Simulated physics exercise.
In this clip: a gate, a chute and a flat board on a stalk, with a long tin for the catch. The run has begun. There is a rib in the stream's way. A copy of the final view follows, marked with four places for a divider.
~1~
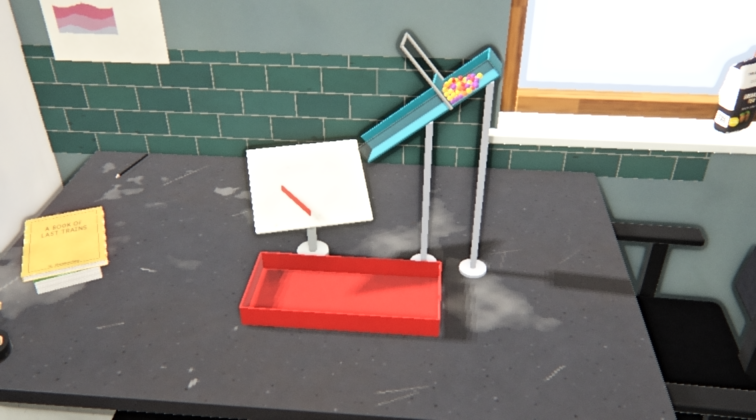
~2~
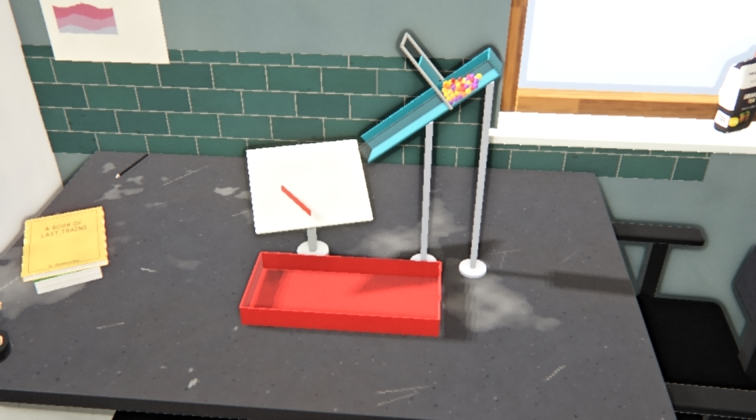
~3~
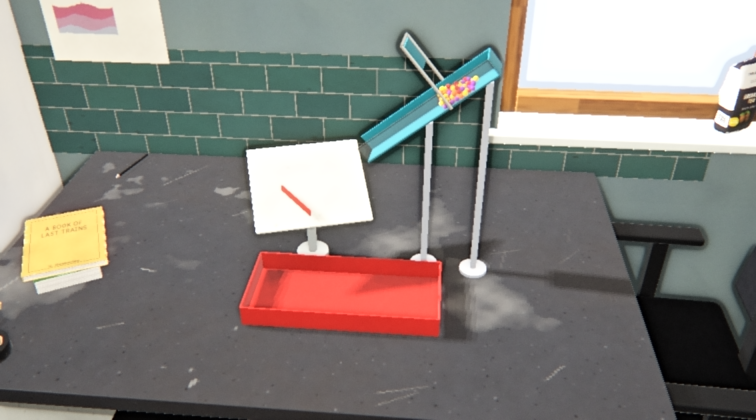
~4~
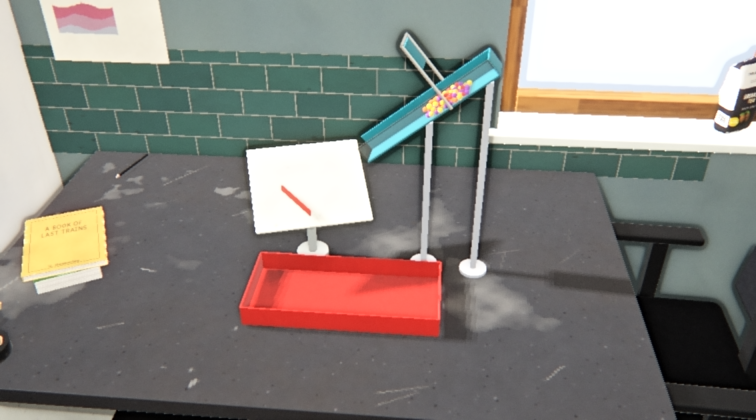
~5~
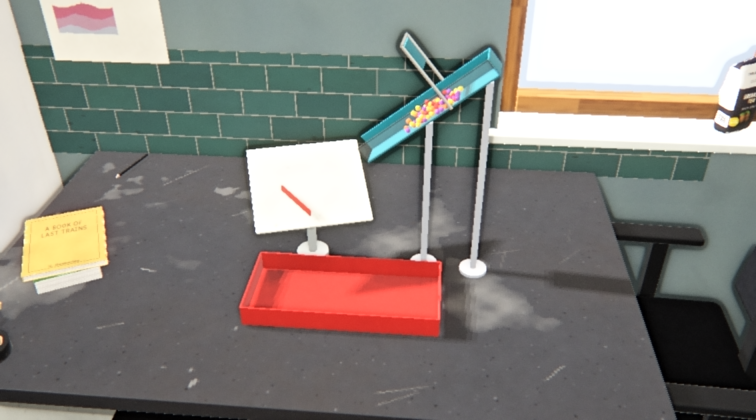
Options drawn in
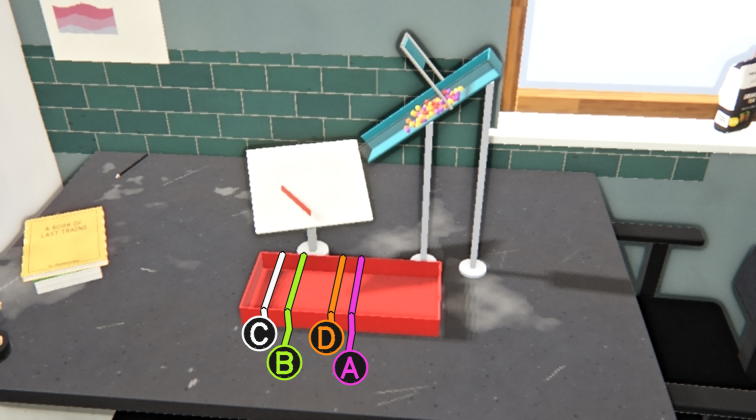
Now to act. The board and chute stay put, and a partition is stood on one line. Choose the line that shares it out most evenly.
Use line D.
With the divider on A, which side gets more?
The left side.
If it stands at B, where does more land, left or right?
More lands on the right.
On the marked copy, line A crosses the front rim at (351, 314); line B crosses the front rim at (287, 310); line C crosses the front rim at (264, 309); line D crosses the front rim at (331, 313).
For line A, of what is caught, the larger part on the left of the divider, about a tenth on the right.
For line B, of what is caught, about a tenth on the left of the divider, almost all on the right.
For line C, of what is caught, about a tenth on the left of the divider, almost all on the right.
For line D, of what is caught, roughly half on the left of the divider, roughly half on the right.
